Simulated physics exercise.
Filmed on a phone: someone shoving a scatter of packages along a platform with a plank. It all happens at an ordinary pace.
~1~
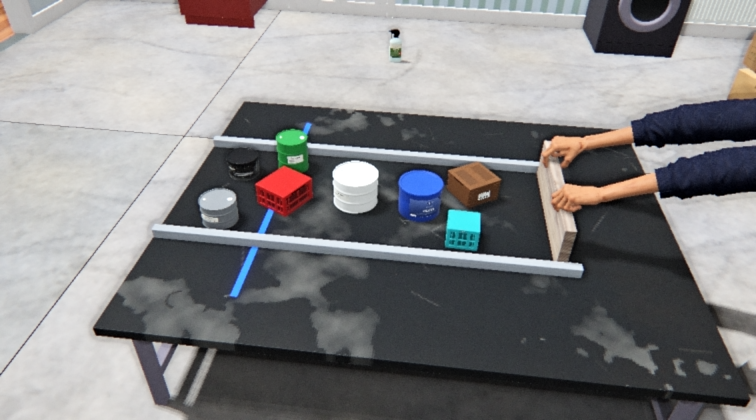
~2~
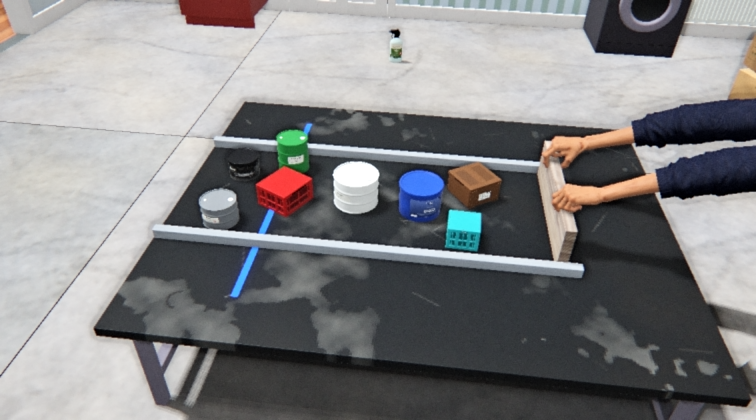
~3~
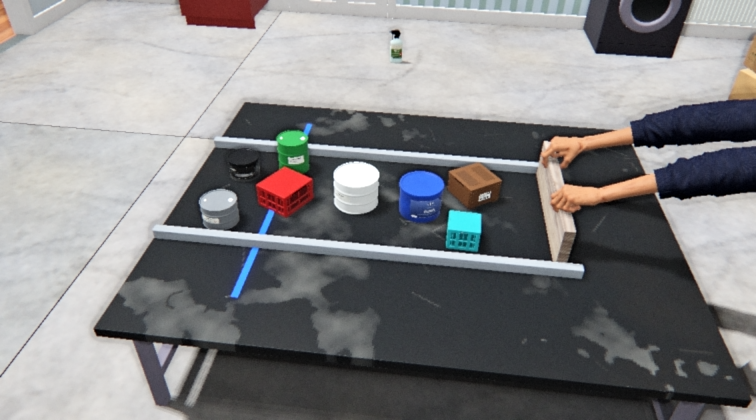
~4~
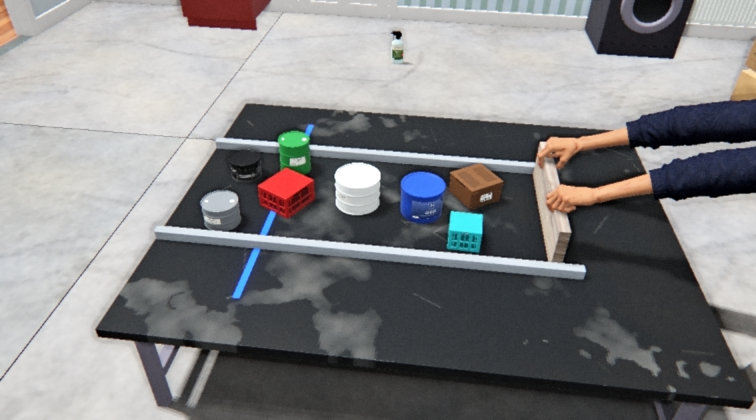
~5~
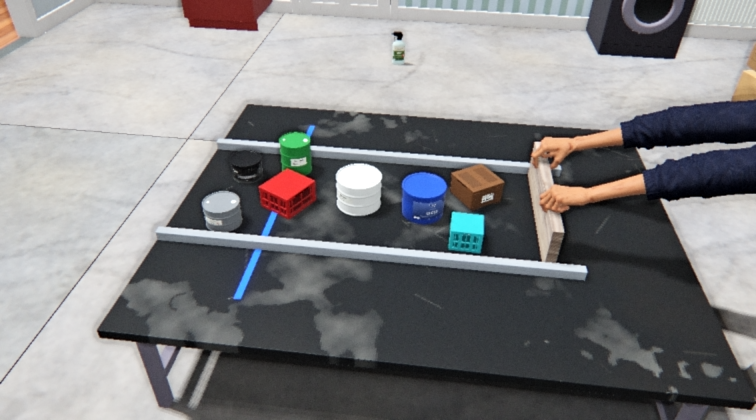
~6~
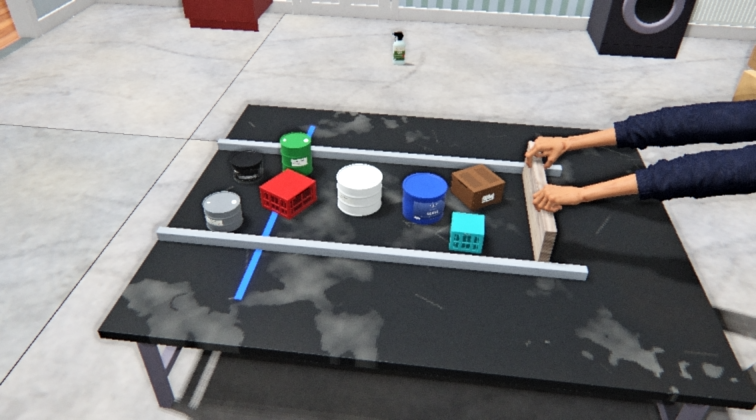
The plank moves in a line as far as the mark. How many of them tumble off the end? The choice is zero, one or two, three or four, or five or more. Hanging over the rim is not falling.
As it turns out, the number that fall off is zero.
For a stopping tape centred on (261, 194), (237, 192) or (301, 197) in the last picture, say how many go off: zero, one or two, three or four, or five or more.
For each place: 1 or 2; three or four; zero.
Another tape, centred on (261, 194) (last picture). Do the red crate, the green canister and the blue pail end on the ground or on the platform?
The red crate does not fall; the green canister is kept; the blue pail remains up.
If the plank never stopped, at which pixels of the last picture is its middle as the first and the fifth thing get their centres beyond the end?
About (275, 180), then (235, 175).
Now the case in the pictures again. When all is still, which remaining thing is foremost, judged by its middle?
The black pail.
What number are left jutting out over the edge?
The number is 1.
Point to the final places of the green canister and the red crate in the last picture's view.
First (246, 149), then (212, 195).
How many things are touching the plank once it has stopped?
It touches 3.
Early on, none off yet; black pail at rest near (248, 167); grey canister at rest near (223, 212); green canister at rest near (297, 155).
Finally, the number that fall off is zero.
